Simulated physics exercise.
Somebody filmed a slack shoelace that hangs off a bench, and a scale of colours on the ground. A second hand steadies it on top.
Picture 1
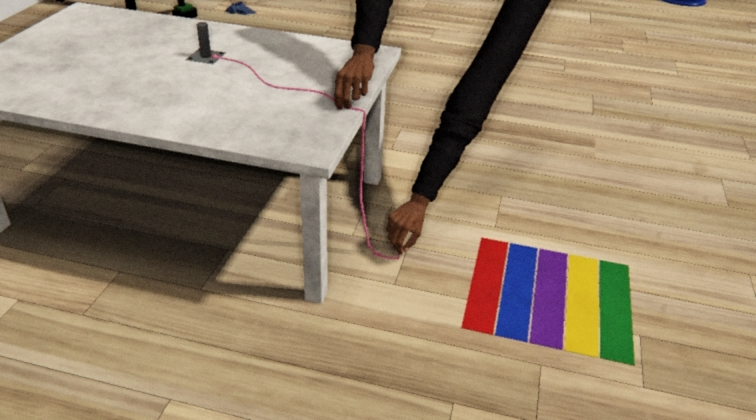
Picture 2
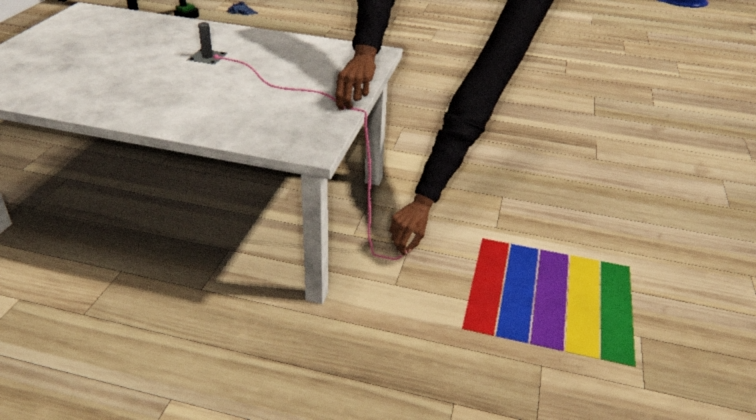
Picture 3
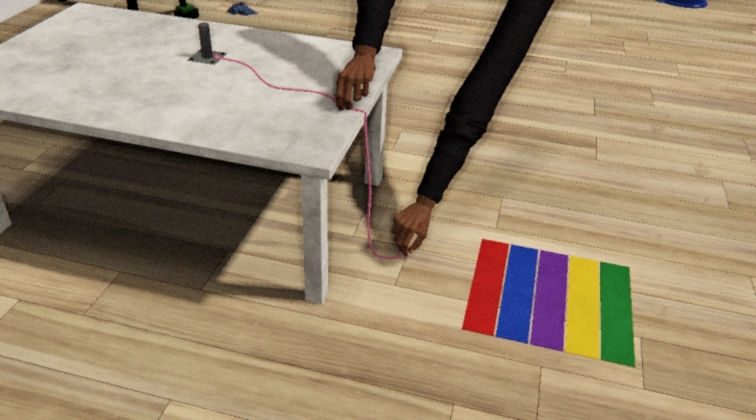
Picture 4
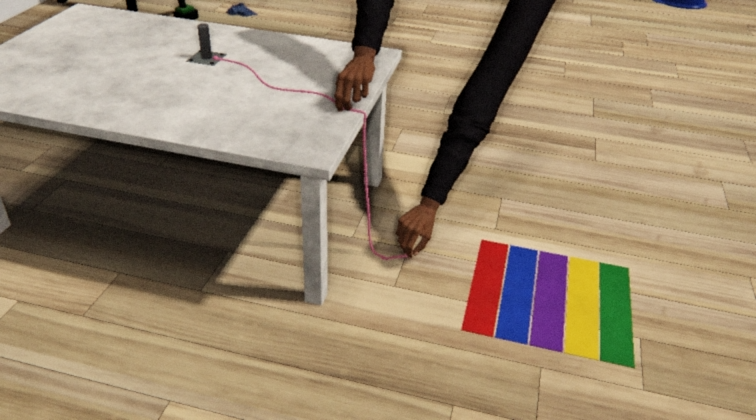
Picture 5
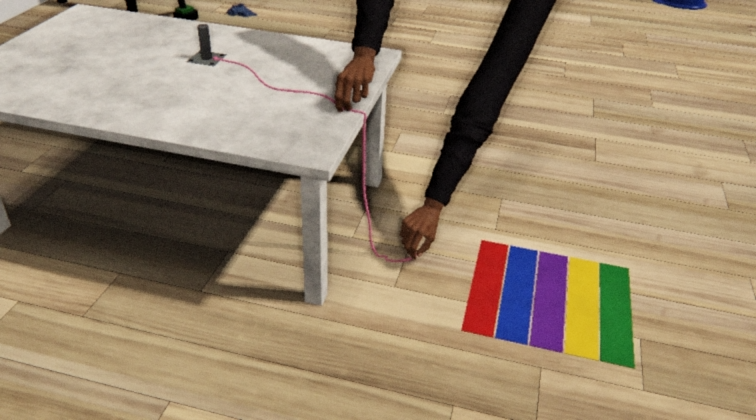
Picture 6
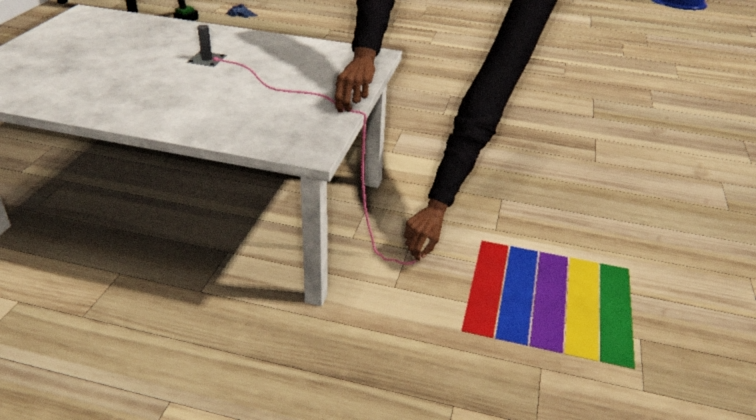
Two hands held a thin pink cord that hung slackly over the edge of a pale bench, and the lower hand drew its end slightly right, near a patch of coloured stripes.
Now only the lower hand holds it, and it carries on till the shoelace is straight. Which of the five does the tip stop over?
The blue one.
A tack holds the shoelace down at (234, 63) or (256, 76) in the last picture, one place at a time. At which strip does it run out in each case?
It would be blue; blue.
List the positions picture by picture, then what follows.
The first picture shows end (402, 250); red (481, 313); blue (514, 320); purple (548, 327); yellow (582, 334); green (617, 342).
The second picture shows end (406, 251); shoelace through (240, 62) (273, 86) (333, 99) (367, 139) (369, 193) (371, 243).
The third picture shows end (408, 252).
The fourth picture shows end (412, 254); shoelace through (240, 63) (272, 87) (332, 100) (364, 140) (367, 194) (371, 246).
The fifth picture shows end (416, 255).
The sixth picture shows end (420, 257); shoelace through (240, 65) (272, 88) (332, 101) (364, 141) (364, 195) (374, 247).
Early on, end near (465, 266); short of the strips.
Midway, end near (502, 273); over red.
At the end of the slack, end near (524, 277); over blue. It halts on the blue strip.
